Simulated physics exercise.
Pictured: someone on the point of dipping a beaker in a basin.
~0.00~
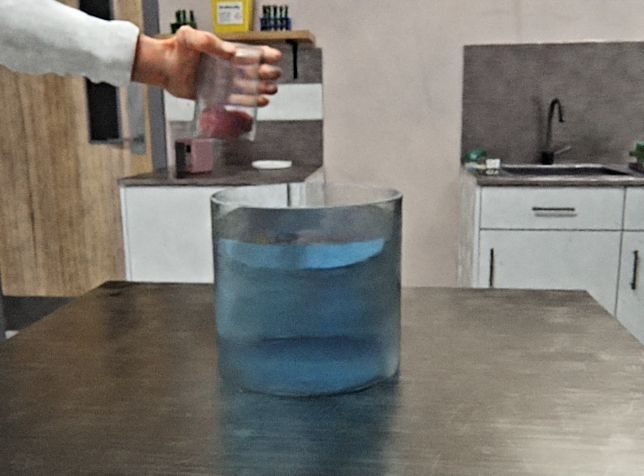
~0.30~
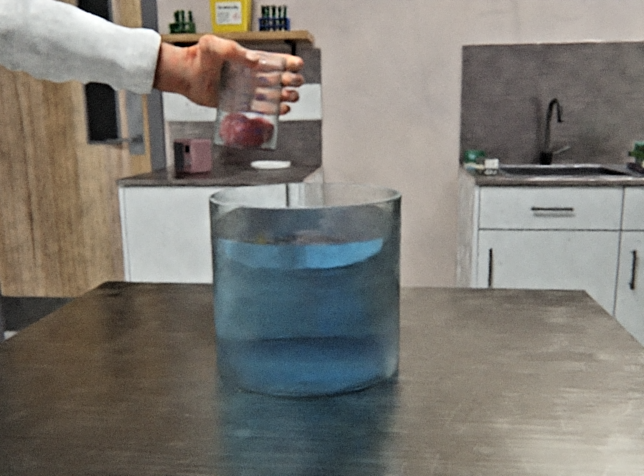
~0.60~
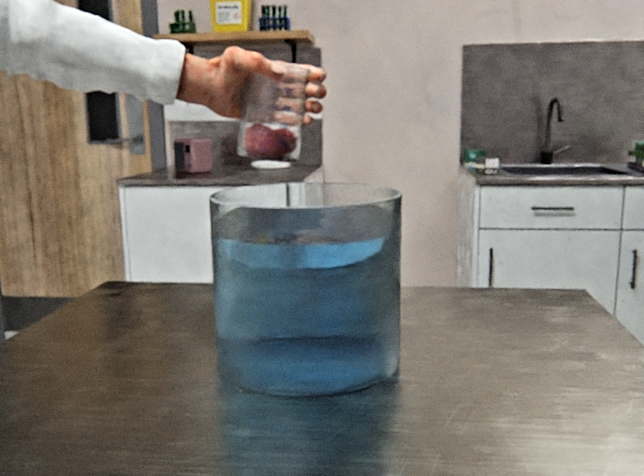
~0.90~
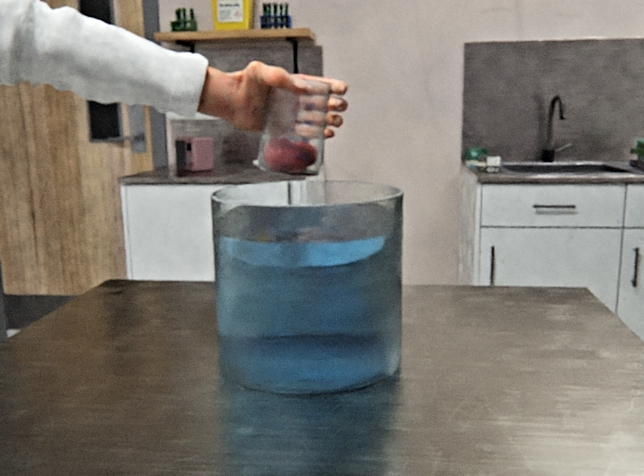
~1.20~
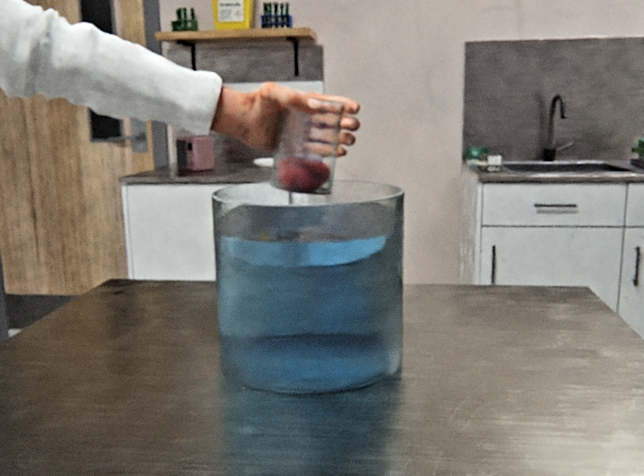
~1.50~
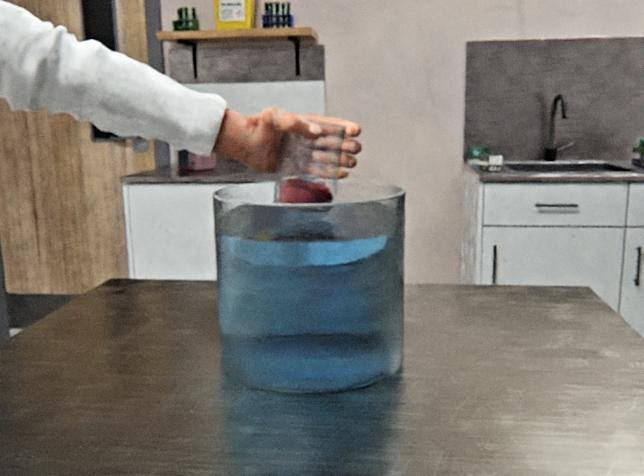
In this clip, a hand in a white sleeve holds a clear beaker with a crumpled reddish item in its lower part, moving it rightward and down from the upper left until it is just above the blue liquid in a large glass basin.
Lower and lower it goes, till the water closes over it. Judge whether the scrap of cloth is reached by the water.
The scrap of cloth is reached.
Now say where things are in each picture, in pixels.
The first picture shows beaker (228, 91) mouth up; above the basin.
The second picture shows beaker (250, 99) mouth up; scrap of cloth (246, 134); coming down.
The third picture shows beaker (273, 110) mouth up; lower.
The fourth picture shows beaker (294, 124) mouth up; scrap of cloth (290, 158); lower still.
The fifth picture shows beaker (307, 143) mouth up; close to the surface.
The sixth picture shows beaker (309, 166) mouth up; scrap of cloth (304, 199); just over the surface.
Around 2.0 s, the beaker enters the water.
Around 2.6 s, water pours in as the air escapes.
Around 4.0 s, the beaker is under, flooded, and the scrap of cloth is wet.
